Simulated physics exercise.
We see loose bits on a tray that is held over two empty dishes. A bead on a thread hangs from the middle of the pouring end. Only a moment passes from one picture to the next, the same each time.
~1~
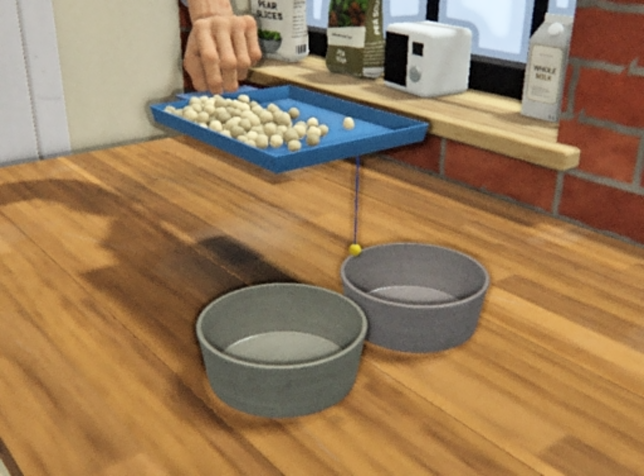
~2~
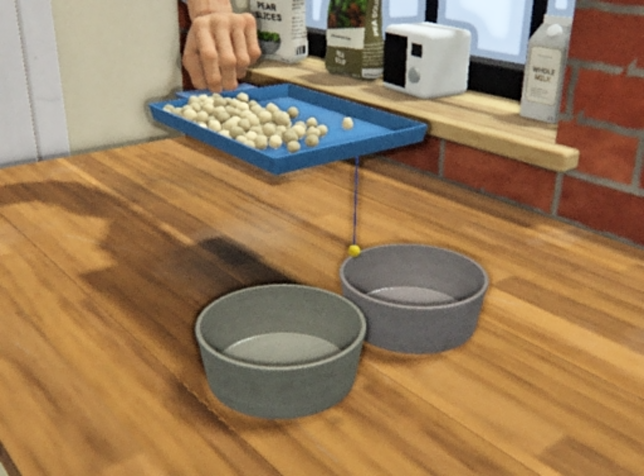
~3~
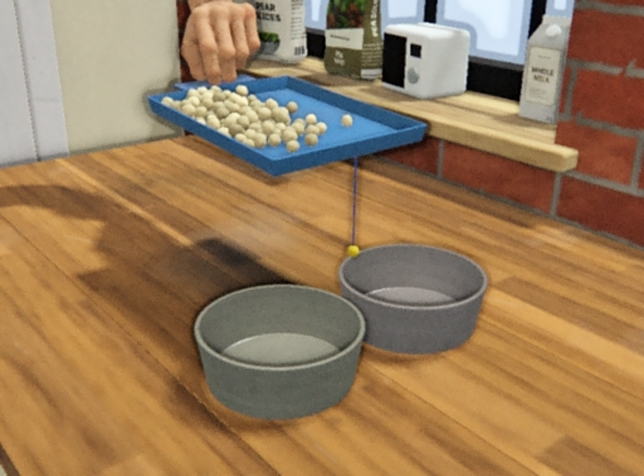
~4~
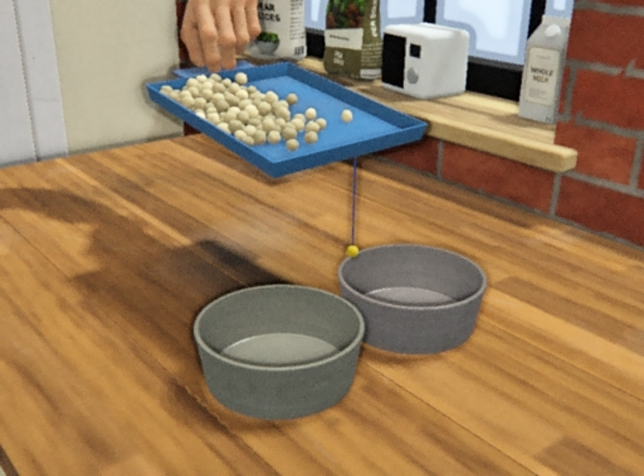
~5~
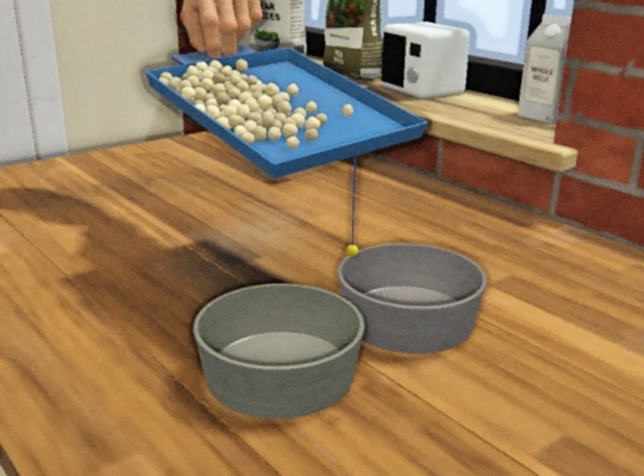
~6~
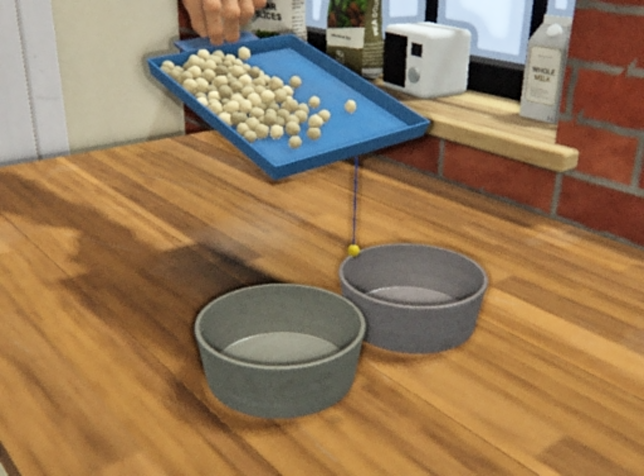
A hand grips the far end of a blue tray of pale round nuts above a wooden kitchen counter, seen from slightly above. Below sit two empty round dishes, a grey-green one at left and a grey one at right, with a yellow bead hanging on a thread and cartons on a sill behind. The hand gradually raises the tray's far end, tilting it slightly toward its near left corner, while the camera stays still.
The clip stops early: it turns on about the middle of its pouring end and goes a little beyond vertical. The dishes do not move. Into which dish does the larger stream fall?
It favours the left dish.
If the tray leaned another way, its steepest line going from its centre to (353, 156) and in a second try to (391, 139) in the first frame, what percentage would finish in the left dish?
The first gives 30 %, the second 0 %.
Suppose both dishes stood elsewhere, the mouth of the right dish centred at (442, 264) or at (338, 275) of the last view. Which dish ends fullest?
At the first place the left one, at the second the right dish.
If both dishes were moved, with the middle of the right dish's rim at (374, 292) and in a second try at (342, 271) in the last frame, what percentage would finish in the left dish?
About 10 and 10 per cent.
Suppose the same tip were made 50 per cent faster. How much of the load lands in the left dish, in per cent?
About 60 per cent.
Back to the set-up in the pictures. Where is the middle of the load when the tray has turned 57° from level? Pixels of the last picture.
Roughly at (297, 118).
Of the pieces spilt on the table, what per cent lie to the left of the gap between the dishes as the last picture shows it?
Roughly 10 in a hundred.
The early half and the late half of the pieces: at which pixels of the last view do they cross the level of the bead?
Early half (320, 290), late half (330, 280).
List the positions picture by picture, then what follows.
Corners of the pouring end at (276, 155) and (424, 124), level; middle of the load at (239, 123), macadamia nuts; left dish at (334, 379); right dish at (467, 319); bead on its thread at (355, 250), in the first frame.
Corners of the pouring end at (276, 156) and (423, 125), level; middle of the load at (238, 122), in the second frame.
Corners of the pouring end at (275, 158) and (422, 124), tipped barely, lowest at the left corner; middle of the load at (237, 118), in the third frame.
Corners of the pouring end at (275, 160) and (423, 123), tipped a little, lowest at the left corner; middle of the load at (236, 110), in the fourth frame.
Corners of the pouring end at (275, 162) and (423, 122), tipped a little, lowest at the left corner; middle of the load at (237, 101), in the fifth frame.
Corners of the pouring end at (277, 164) and (425, 121), tipped clearly, lowest at the left corner; middle of the load at (237, 88); left dish at (332, 380); right dish at (465, 320), in the sixth frame.
Soon, tray tipped steeply; most on the tray; a small part in the left dish; a small part in the air.
A while on, tray tipped right over; most on the tray; a small part in the left dish; a small part outside both.
Towards the end, tray tipped past a quarter turn; about two thirds in the left dish; about a quarter in the right dish; a small part outside both.
Finally, tray tipped past a quarter turn; about two thirds in the left dish; about a quarter in the right dish; a small part outside both.
